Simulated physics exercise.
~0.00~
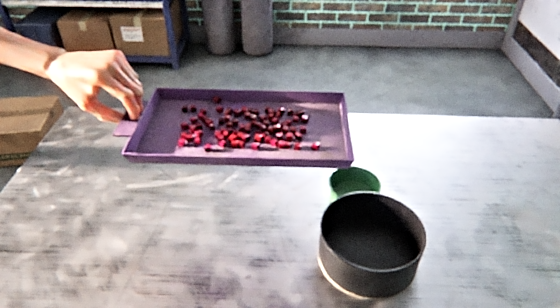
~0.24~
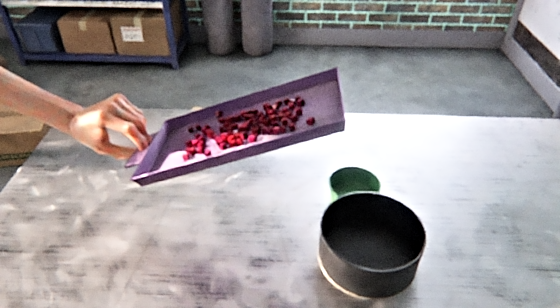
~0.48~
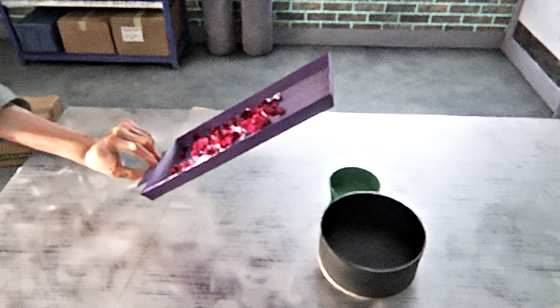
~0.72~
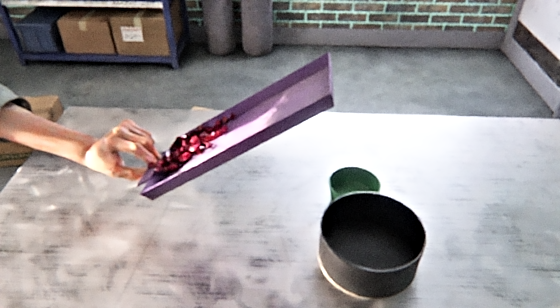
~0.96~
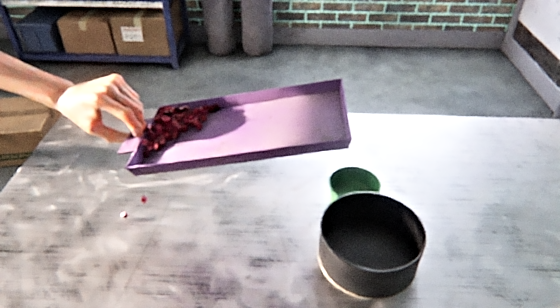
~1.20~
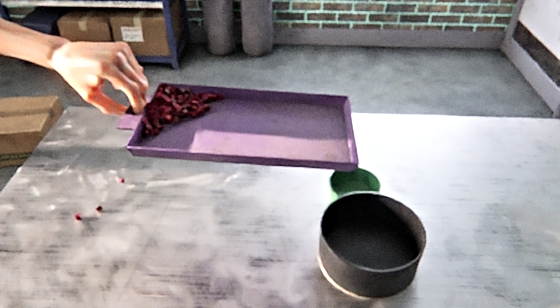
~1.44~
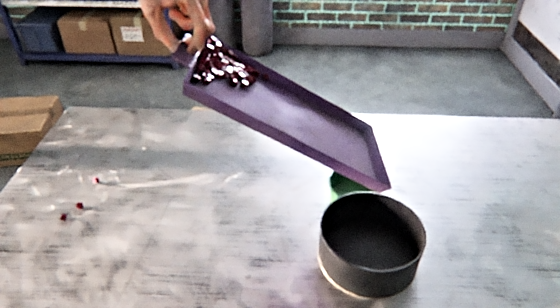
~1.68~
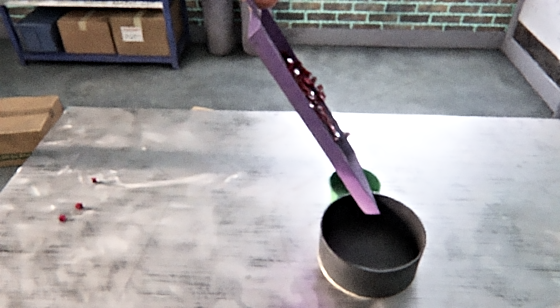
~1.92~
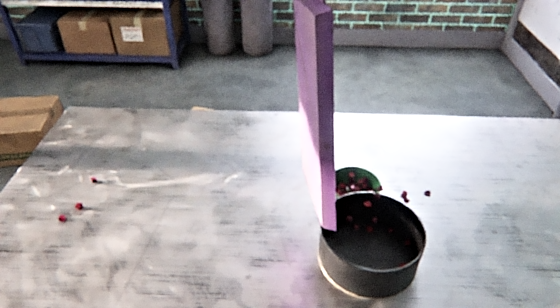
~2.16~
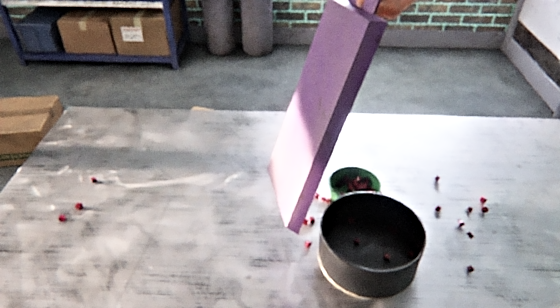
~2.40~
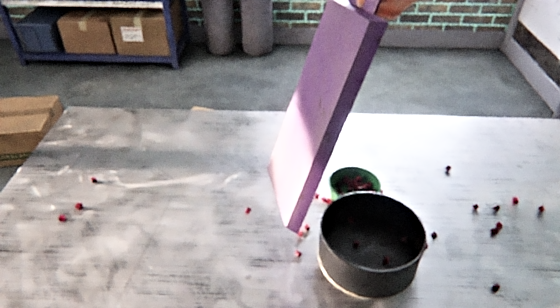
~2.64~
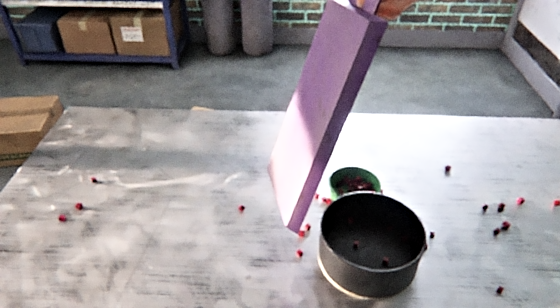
At a pale worktable in a workshop, a hand tipped a purple tray of small red pieces left, spilling a few, levelled it, then swung it steeply right, dropping many into the green dish, some across the table and only a few into the black pot.
